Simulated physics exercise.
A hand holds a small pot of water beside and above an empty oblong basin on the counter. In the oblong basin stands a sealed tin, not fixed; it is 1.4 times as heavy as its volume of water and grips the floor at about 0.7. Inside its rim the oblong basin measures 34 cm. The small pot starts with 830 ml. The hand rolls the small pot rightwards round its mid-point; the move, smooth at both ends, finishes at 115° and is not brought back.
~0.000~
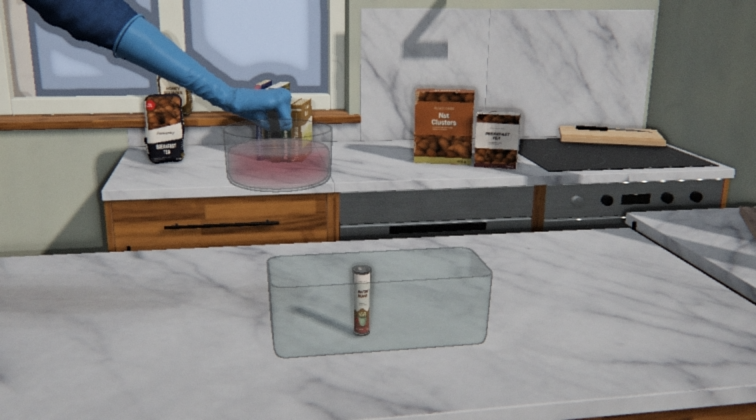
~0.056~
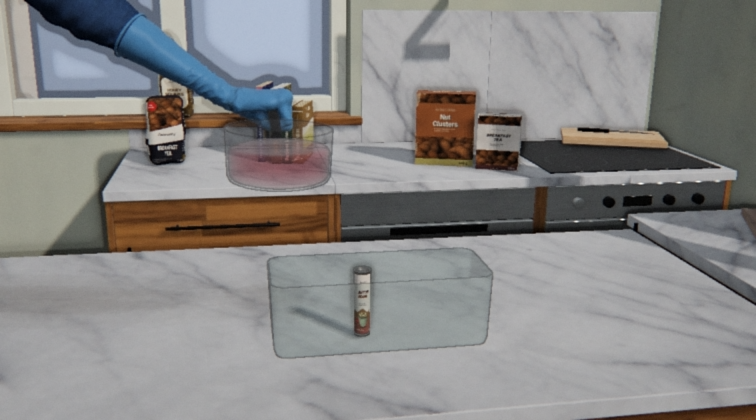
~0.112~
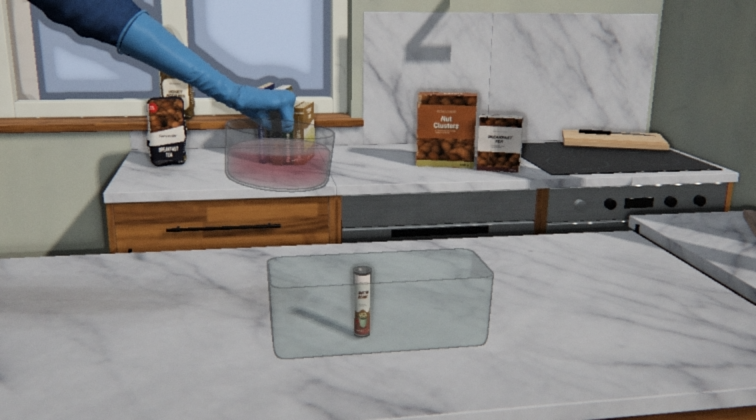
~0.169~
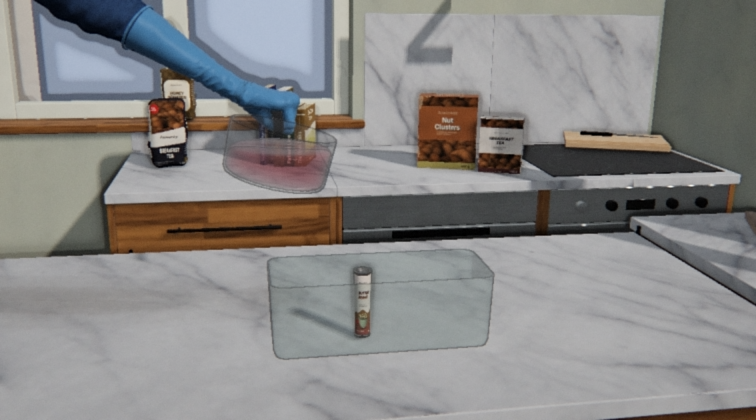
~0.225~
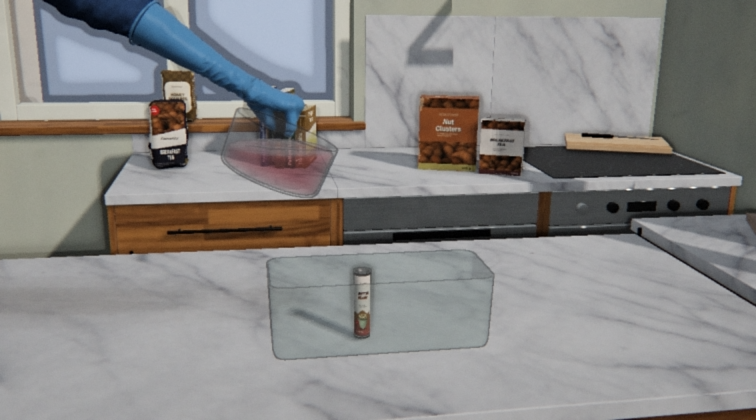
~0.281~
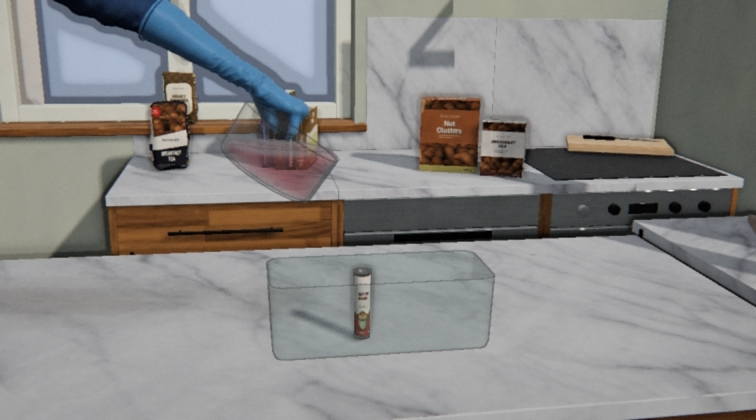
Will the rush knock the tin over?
It falls.
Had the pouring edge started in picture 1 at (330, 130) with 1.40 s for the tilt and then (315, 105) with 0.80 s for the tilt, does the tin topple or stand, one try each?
First it keeps standing; then it goes over.
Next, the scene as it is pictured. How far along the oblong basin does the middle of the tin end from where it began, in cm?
Some 7.5 cm.
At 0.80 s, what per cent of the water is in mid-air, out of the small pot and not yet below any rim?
Some 10 per cent.
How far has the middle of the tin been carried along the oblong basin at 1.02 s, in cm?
Some 4 cm.
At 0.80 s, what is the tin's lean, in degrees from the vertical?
It is at some 0°.
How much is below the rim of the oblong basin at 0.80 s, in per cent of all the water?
Near 88 in a hundred.
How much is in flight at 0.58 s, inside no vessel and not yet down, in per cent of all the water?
Near 52 in a hundred.
By 0.58 s the tilt is 98° and 24 per cent is still to pour; the tin stands where it began.
By 0.80 s the tilt is 115° and 3 per cent is still to pour; the tin stands 1 cm from where it began.
By 1.02 s the tilt is 115° and 0 per cent is still to pour; the tin leans 27°.
By 1.27 s the tilt is 115° and 0 per cent is still to pour; the tin lies on its side.
At rest the tin lies on its side.
